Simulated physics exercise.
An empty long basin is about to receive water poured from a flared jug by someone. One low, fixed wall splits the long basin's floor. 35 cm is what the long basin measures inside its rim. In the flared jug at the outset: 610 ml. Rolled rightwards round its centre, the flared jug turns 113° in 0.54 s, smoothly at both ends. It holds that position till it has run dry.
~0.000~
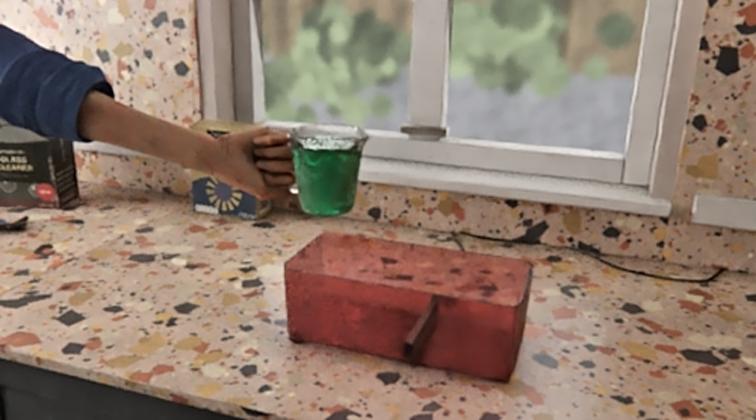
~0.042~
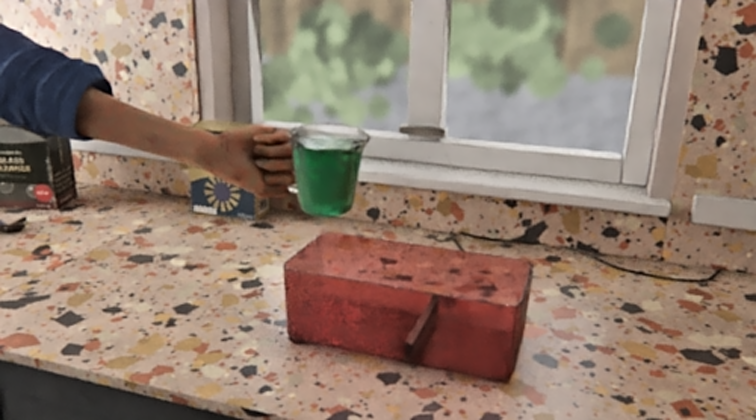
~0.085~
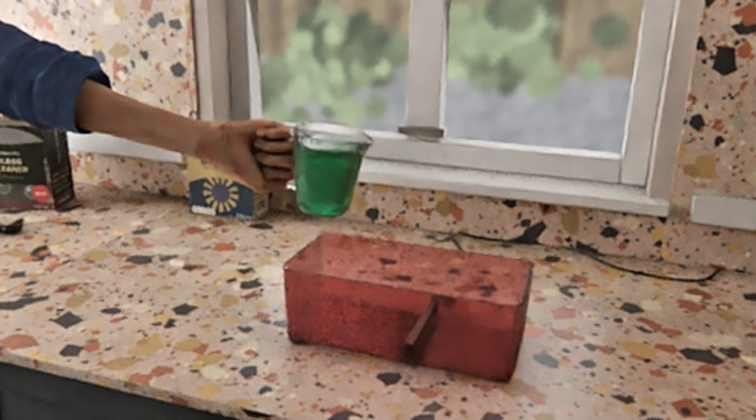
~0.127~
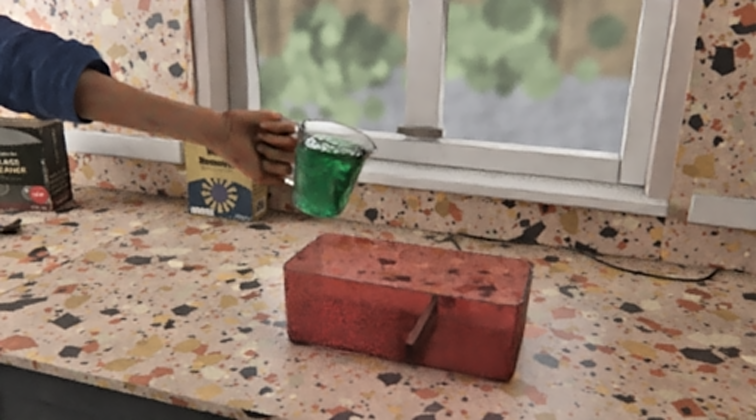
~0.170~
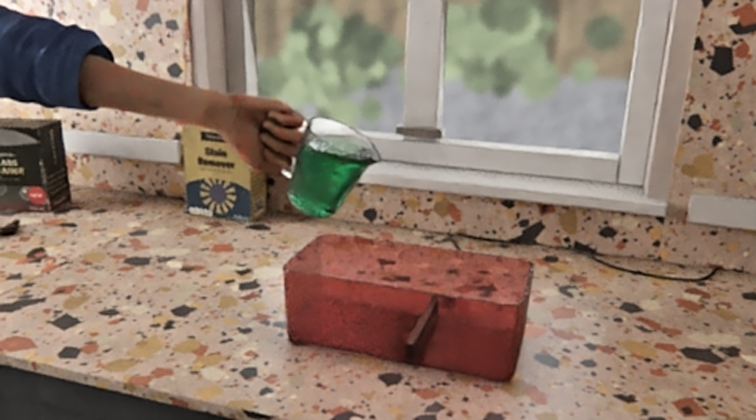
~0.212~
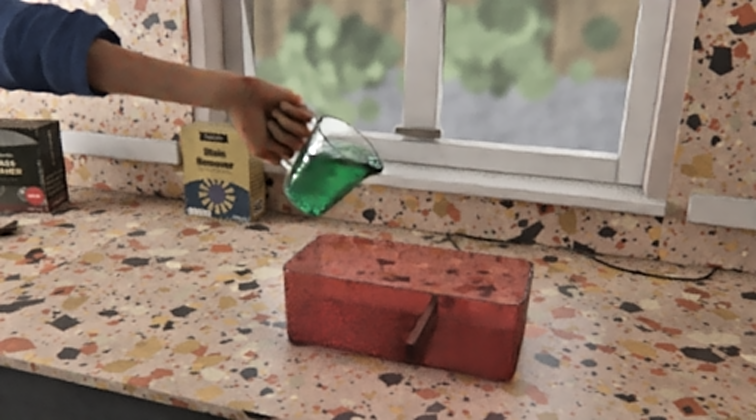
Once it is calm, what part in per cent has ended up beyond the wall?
About 19 per cent ends up there.
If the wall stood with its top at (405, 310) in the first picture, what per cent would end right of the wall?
In that case, some 35 percent.
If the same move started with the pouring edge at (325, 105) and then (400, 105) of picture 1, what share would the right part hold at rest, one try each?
I'd say 15 percent on the first go, 80 percent on the next.
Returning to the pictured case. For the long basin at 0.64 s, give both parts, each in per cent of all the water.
Near 74 on the left, 12 on the right.
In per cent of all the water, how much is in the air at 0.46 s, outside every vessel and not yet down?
Estimate: Some 26 % of the total.
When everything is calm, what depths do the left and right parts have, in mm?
Final reading - left some 16 mm, right some 6 mm.
After 0.46 s the tilt is 107° and 41 per cent is still to pour, 28 is left of the wall and 5 right of it.
After 0.64 s the tilt is 113° and 4 per cent is still to pour, 75 is left of the wall and 11 right of it.
After 0.83 s the tilt is 113° and 0 per cent is still to pour, 76 is left of the wall and 17 right of it.
After 1.04 s the tilt is 113° and 0 per cent is still to pour, 76 is left of the wall and 19 right of it.
In the end 76 per cent lies left of the wall, 19 right of it and 5 outside.
